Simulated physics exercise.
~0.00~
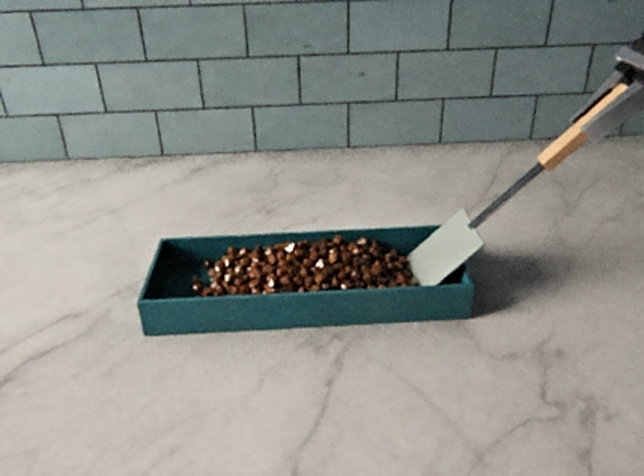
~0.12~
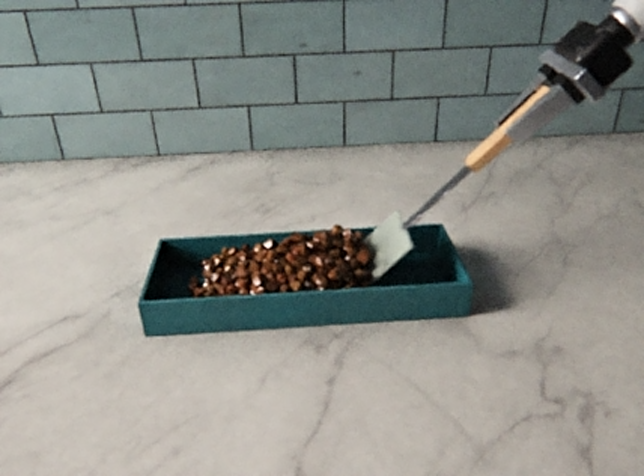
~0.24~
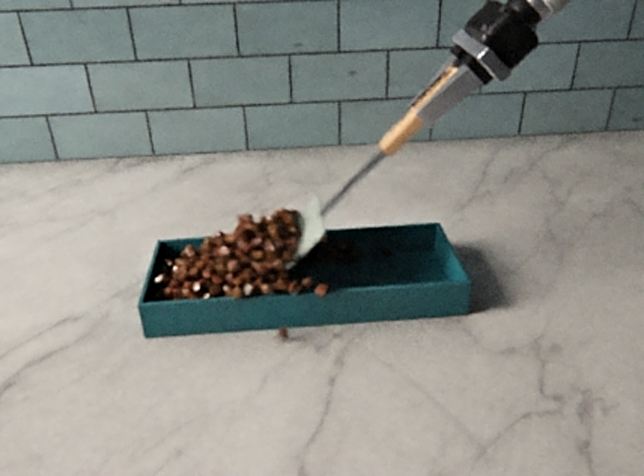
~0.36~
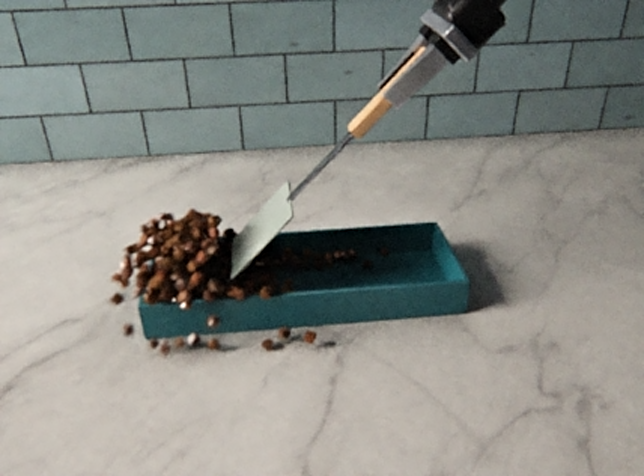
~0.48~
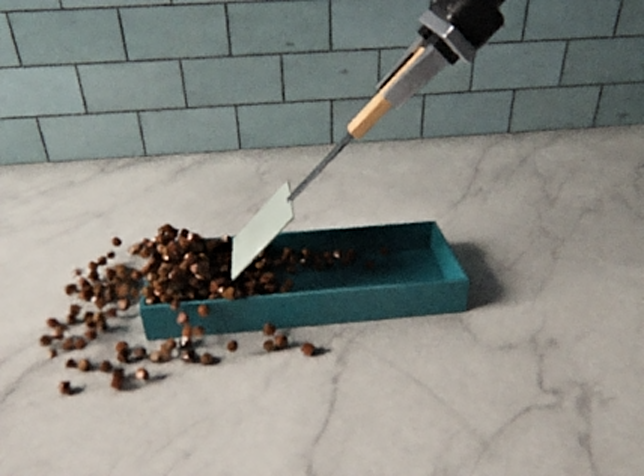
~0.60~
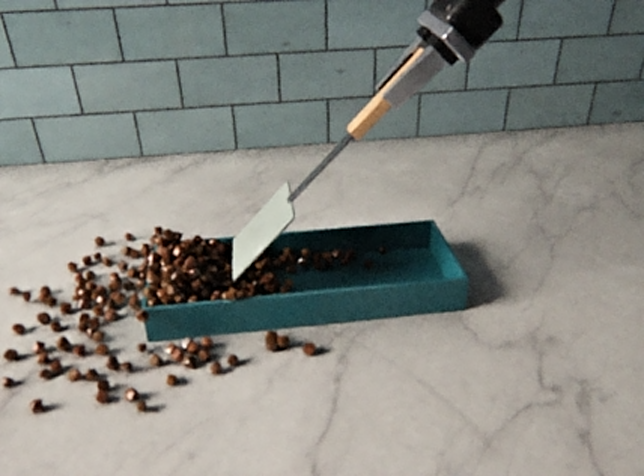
On a marble tabletop, a robot-held spatula pushing brown pellets left along a teal trough, many spilling over and scattering across the surface.
